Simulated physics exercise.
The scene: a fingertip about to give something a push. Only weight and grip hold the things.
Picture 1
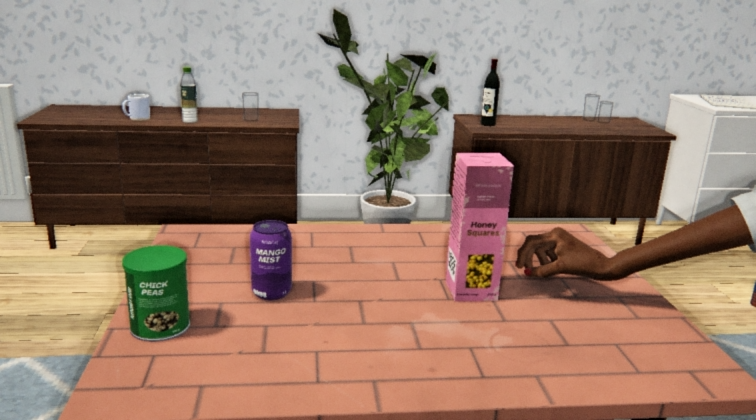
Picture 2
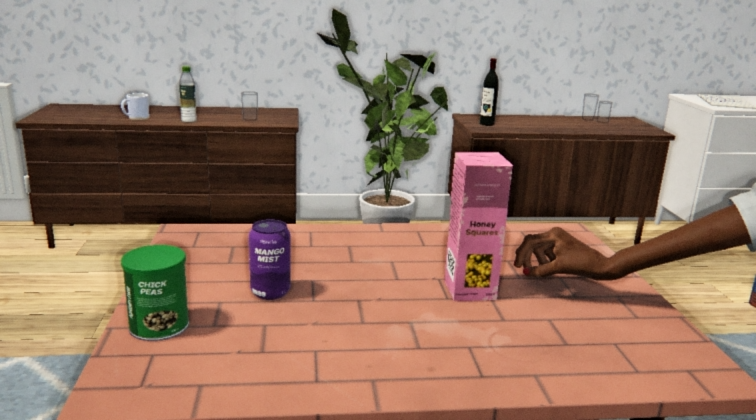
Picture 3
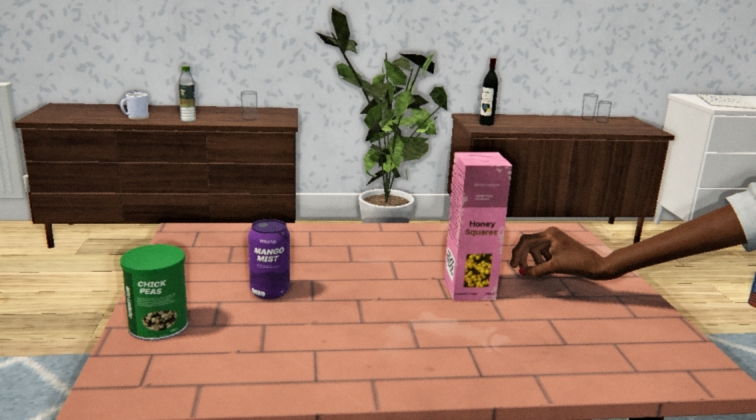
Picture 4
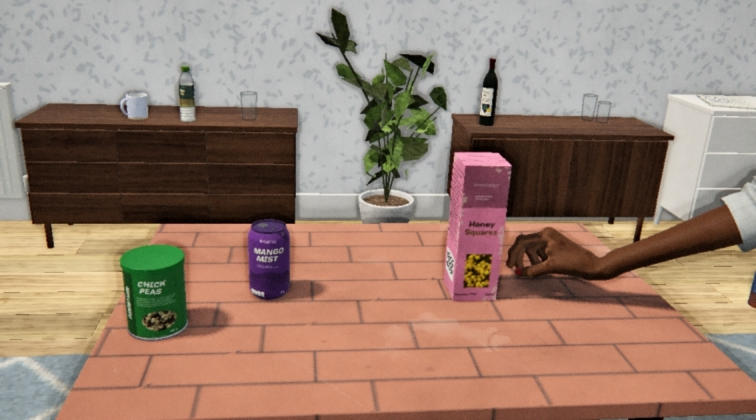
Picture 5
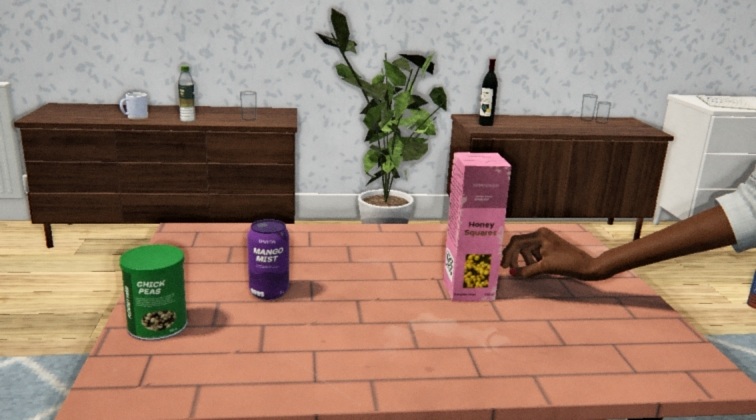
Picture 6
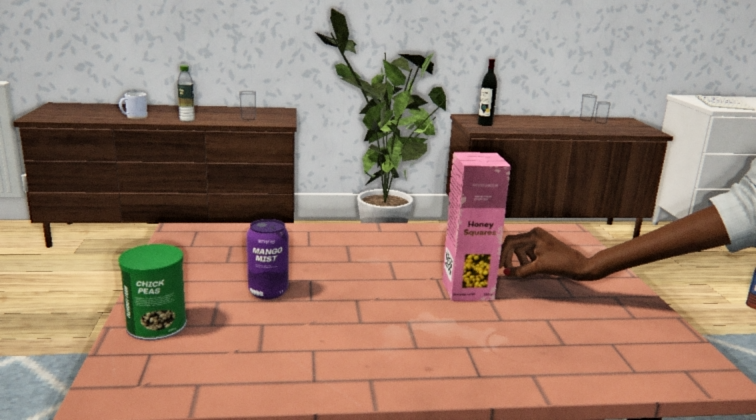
On a brick-patterned tabletop, a hand inches left to a pink carton beside two cans.
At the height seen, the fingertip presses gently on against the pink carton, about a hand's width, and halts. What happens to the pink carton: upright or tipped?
The pink carton is still upright.
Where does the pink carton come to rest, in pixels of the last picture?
Near (403, 227).
Then, 0.40 s after the last picture, pink carton slid a little near (457, 227).
Then, 0.70 s after the last picture, pink carton slid about its own width near (437, 227).
Then, 1.10 s after the last picture, pink carton slid about its own width near (411, 227).
At rest, moved from the start, pink carton. Seen from the same camera at the end, pink carton near (403, 227).
